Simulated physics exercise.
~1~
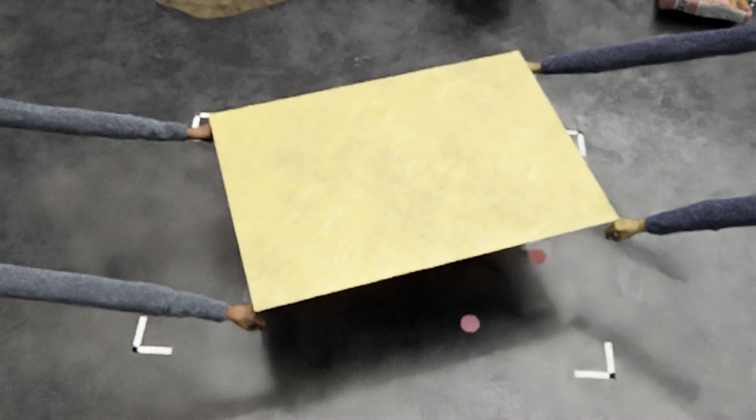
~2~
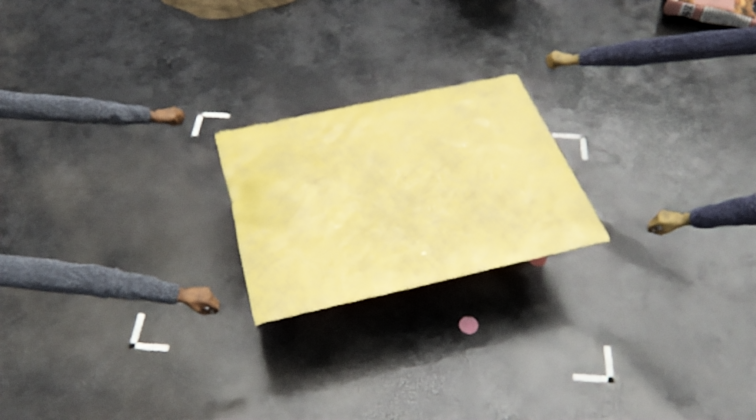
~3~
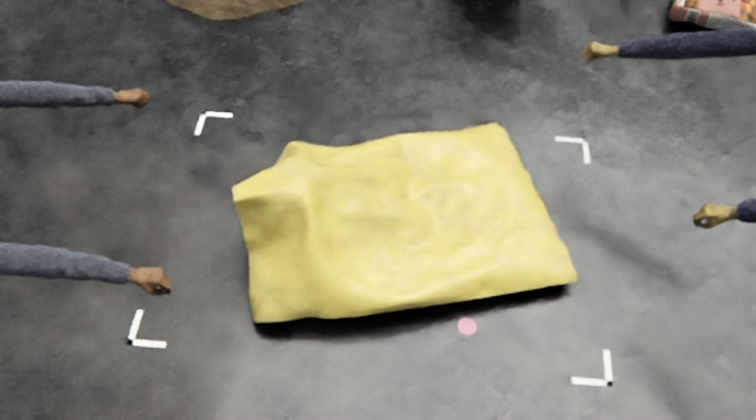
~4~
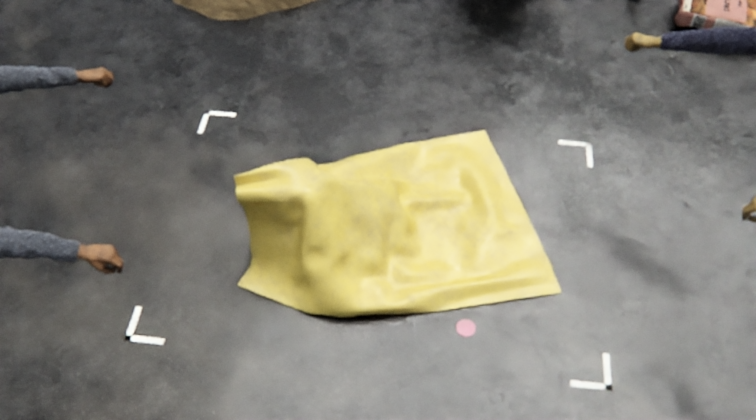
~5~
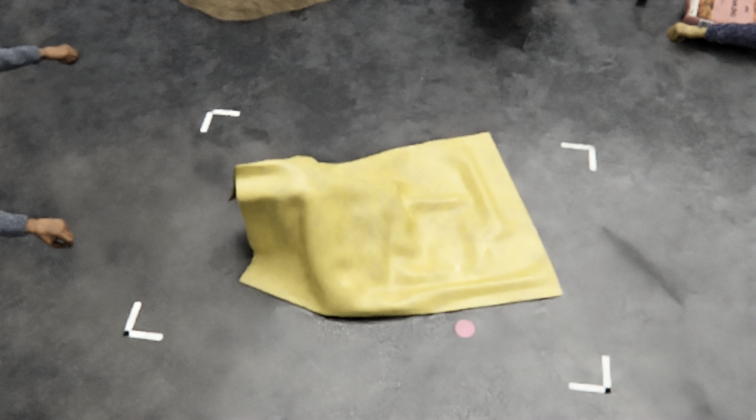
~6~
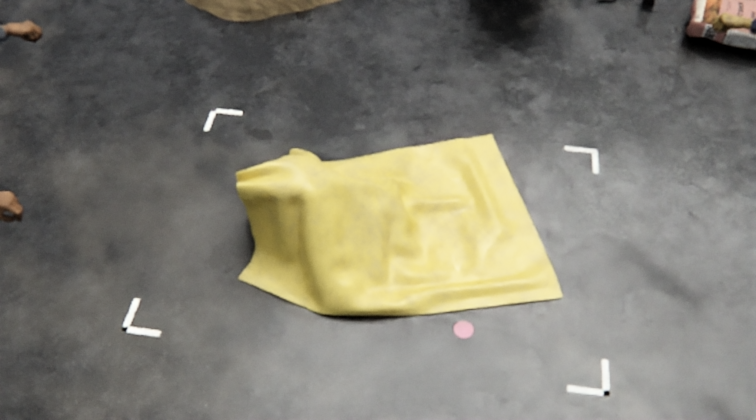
A yellow tarp is held taut by four hands, two reaching in from each side, above a dark, stained floor seen from high up. White corner marks surround the space, a pink lid lies below the sheet toward the right, and part of a small red disc shows at its lower edge. The hands let go and draw back as the tarp drops, hiding the red disc. It sags and crumples over hidden shapes, bulging at the left, while the right side spreads flatter. Finally the tarp rests still and rumpled, with the pink lid uncovered just in front.
